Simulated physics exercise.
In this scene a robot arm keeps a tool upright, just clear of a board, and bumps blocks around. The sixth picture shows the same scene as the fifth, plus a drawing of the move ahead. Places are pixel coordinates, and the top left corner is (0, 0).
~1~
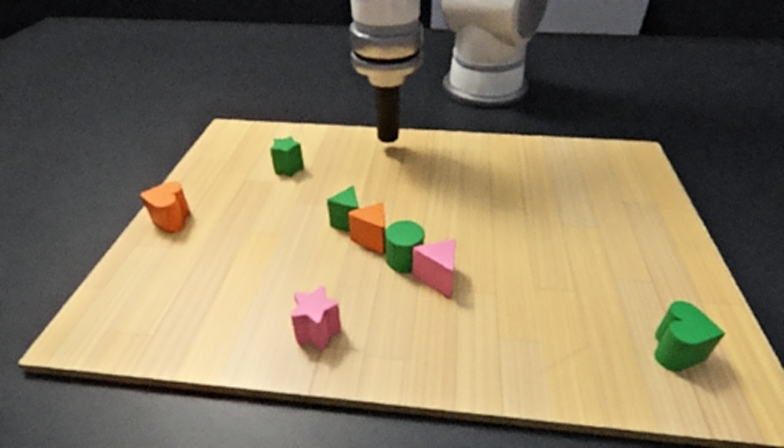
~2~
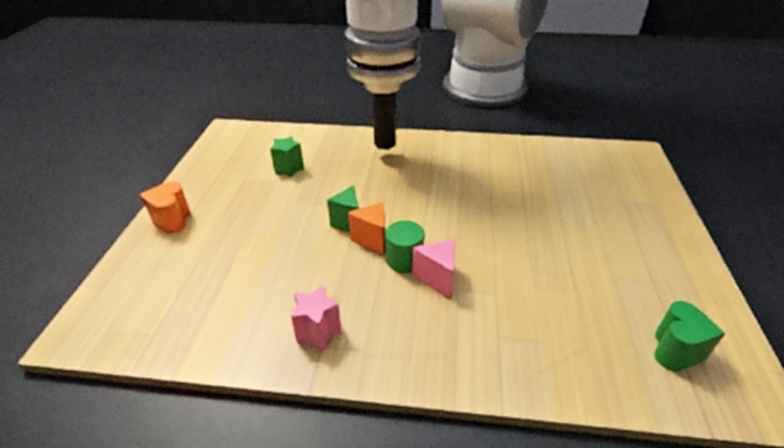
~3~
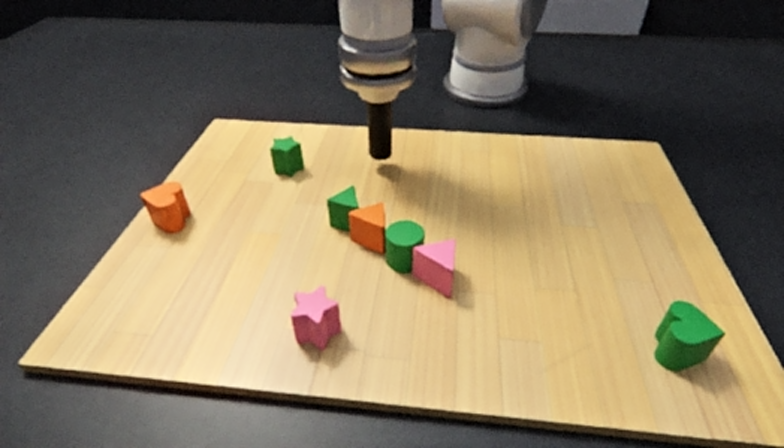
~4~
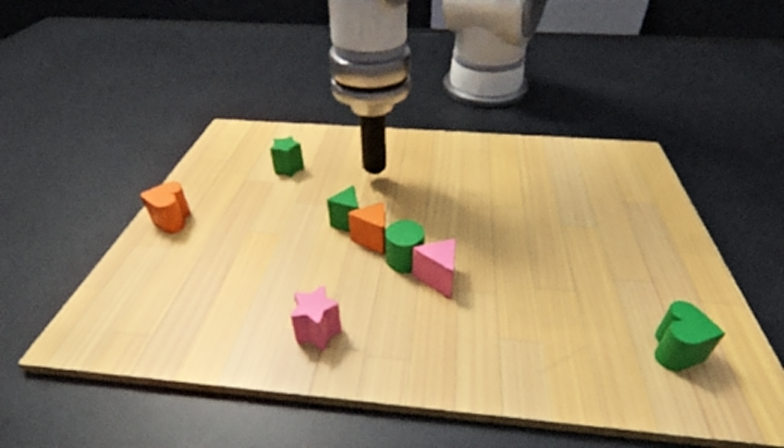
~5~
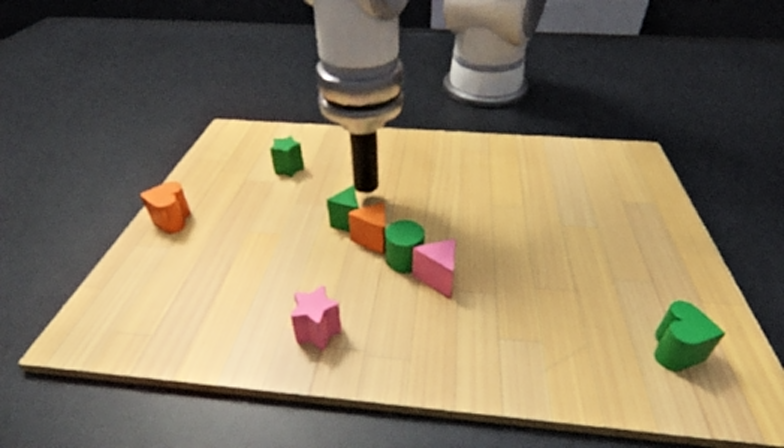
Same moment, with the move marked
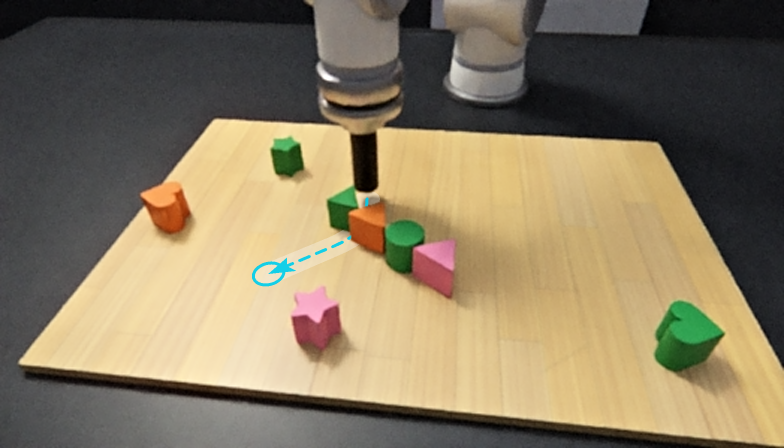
A robotic arm with a slim black tip hangs over a pale wooden board on a dark surface, seen from a fixed, raised view. A green star, orange block and pink star sit toward the left, a diagonal row of green, orange, green and pink blocks near the middle, and a green heart at lower right. The tip moves steadily nearer and slightly left, up to the row, while the blocks stay still.
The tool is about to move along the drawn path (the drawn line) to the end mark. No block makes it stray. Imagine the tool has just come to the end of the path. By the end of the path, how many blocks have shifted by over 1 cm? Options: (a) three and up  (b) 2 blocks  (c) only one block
The correct letter is b.
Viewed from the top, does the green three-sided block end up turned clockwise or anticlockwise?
In a top view, it turns clockwise.
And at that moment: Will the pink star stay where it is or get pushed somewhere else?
It is still on its spot.
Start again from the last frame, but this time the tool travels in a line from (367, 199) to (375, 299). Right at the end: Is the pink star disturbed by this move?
Here's my answer: The pink star remains in position.
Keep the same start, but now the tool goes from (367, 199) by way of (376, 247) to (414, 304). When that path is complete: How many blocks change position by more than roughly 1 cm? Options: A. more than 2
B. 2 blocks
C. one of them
My pick is A.
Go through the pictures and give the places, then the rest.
Tool tip at (388, 138); block tops, pink star at (313, 303); green three-sided block at (346, 197); orange three-sided block at (372, 213); green cylinder at (405, 232), in the first picture.
Tool at (385, 145); blocks unchanged, in the second picture.
Tool at (381, 155); blocks unchanged, in the third picture.
Tool at (375, 169); blocks unchanged, in the fourth picture.
Tool at (366, 187); pink star at (313, 303); green three-sided block at (346, 197); orange three-sided block at (372, 213); green cylinder at (405, 232), in the fifth picture.
Path on the board, from (367, 199) through (359, 229) and (319, 253) to (269, 274).
On the path given first. One third of the way, tool at (358, 217); green three-sided block at (332, 203); orange three-sided block at (371, 217).
Two thirds of the way, tool at (317, 241); green three-sided block at (310, 208), turned 65° clockwise; orange three-sided block at (367, 223), turned 25° anticlockwise; green cylinder at (407, 234).
At the end, tool at (266, 262); pink star in place; green three-sided block at (310, 208), turned 65° clockwise; orange three-sided block at (367, 223), turned 25° anticlockwise; green cylinder at (407, 234).
